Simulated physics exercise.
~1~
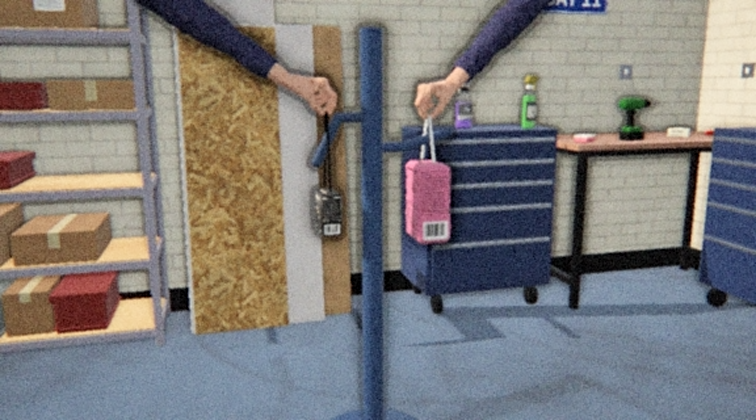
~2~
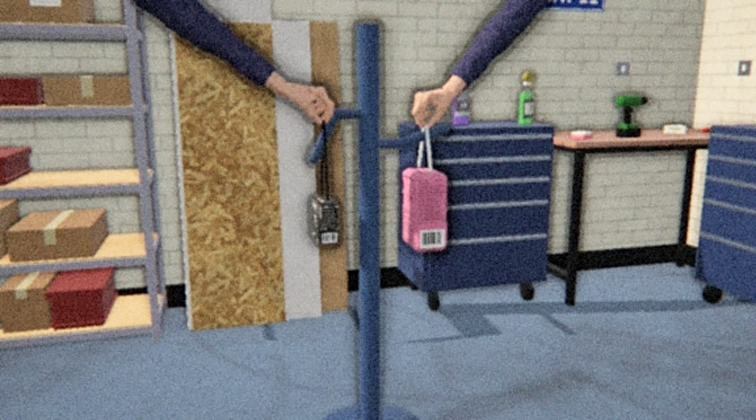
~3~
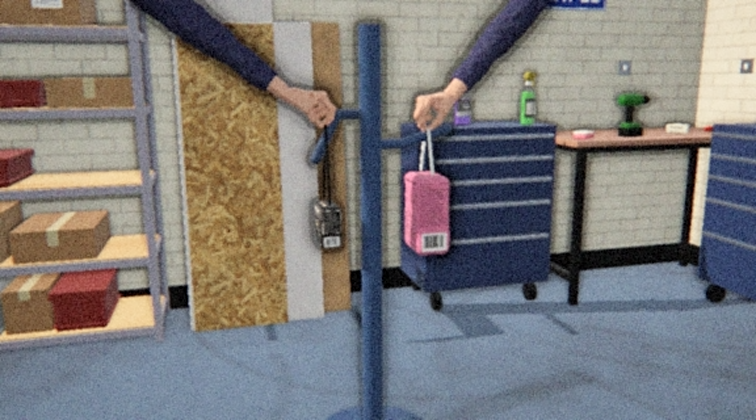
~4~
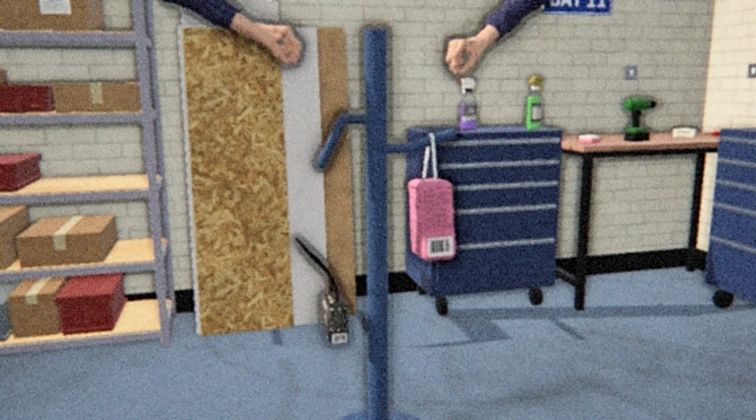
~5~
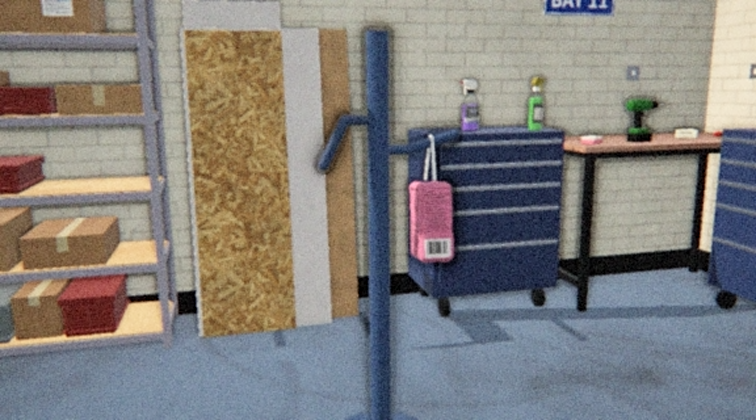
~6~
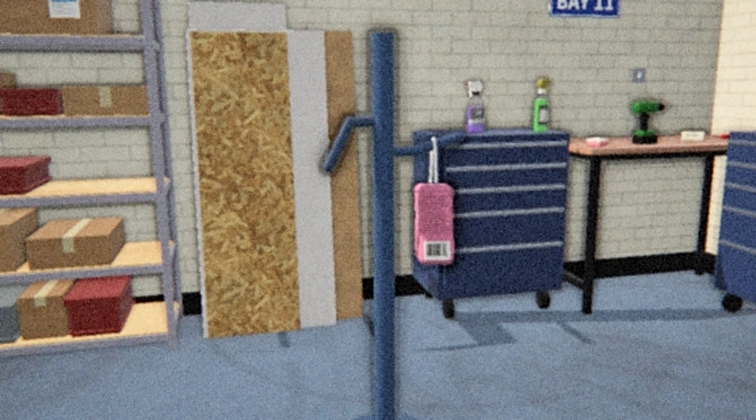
We see two hands lower a black pouch and a pink sack by their loops onto the pegs of a blue coat stand, then let go and draw back. The black pouch drops from the downward-bent left peg to the floor and goes out of view, while the pink sack stays hanging on the right.
